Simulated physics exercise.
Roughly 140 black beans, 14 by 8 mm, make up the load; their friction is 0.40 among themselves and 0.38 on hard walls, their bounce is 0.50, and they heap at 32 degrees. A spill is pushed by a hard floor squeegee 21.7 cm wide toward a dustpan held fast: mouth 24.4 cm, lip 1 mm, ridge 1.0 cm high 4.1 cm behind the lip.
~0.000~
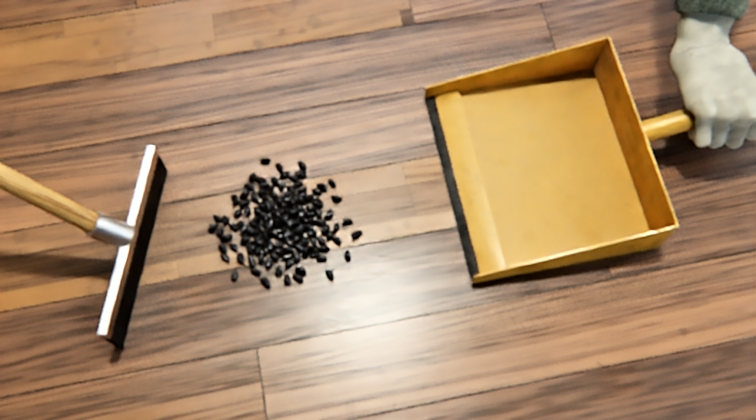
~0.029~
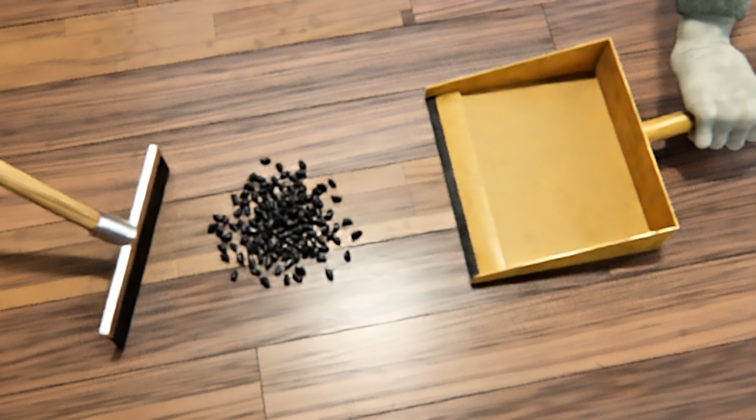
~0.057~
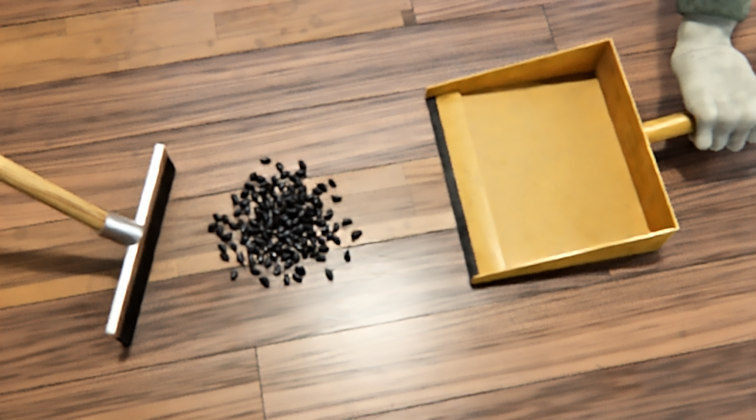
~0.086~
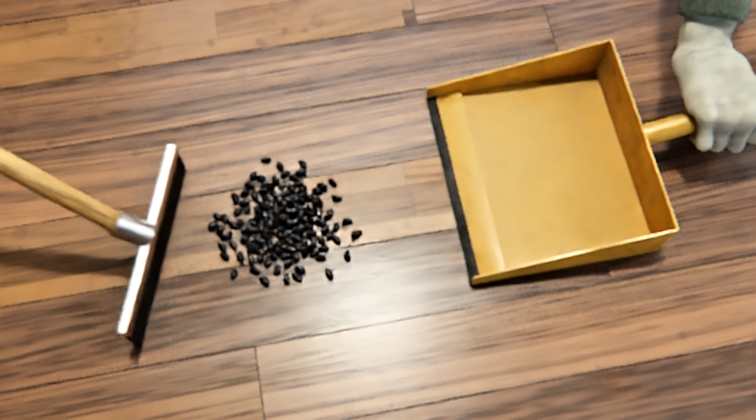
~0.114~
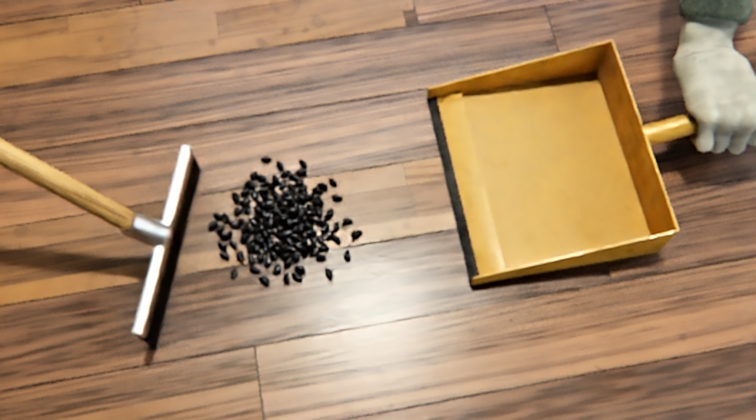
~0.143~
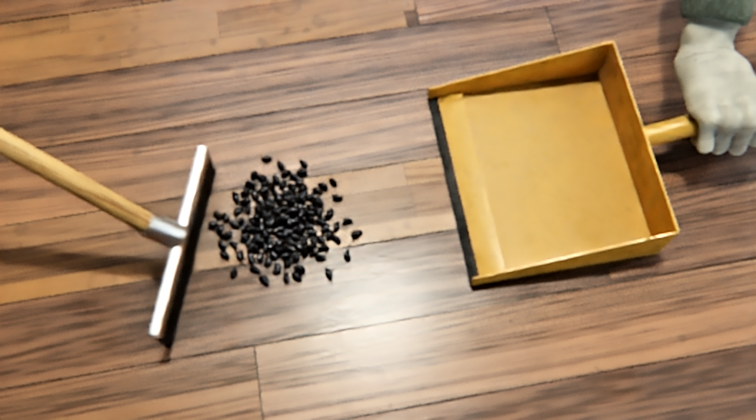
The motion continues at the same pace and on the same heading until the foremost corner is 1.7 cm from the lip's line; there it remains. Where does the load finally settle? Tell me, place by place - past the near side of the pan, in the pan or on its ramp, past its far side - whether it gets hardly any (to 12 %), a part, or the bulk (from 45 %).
Near side gets a part. Pan gets a part. Far side gets hardly any.
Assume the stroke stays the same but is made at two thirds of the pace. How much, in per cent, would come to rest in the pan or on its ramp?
Then around 15 per cent.
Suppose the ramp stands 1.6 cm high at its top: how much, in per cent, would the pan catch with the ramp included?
Roughly 15 per cent.
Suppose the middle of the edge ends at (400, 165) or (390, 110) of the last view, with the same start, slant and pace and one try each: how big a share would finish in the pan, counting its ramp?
The two tries give roughly 10 and 0 %.
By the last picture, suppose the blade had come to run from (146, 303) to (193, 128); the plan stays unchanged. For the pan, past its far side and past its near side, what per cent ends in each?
You'd see pan at 0, far at 0 and near at 0.
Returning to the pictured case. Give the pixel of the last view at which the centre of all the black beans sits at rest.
Near (454, 251).
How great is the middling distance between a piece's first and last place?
That distance is close to 20 cm.
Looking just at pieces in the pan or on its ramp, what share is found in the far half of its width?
Some 0 per cent.
After 0.36 s, middle of the blade 18 cm from the lip; 0 % over the lip, far side 0 %, near side 0 %.
Then, at 0.51 s, middle of the blade 9 cm from the lip; 0 % over the lip, far side 0 %, near side 15 %.
After 0.78 s, middle of the blade 5 cm from the lip; 20 % over the lip, far side 0 %, near side 25 %.
At rest (2.1 s), near side 25 %, pan 20 %, far side 0 %, in front of the lip or behind the blade 55 %.
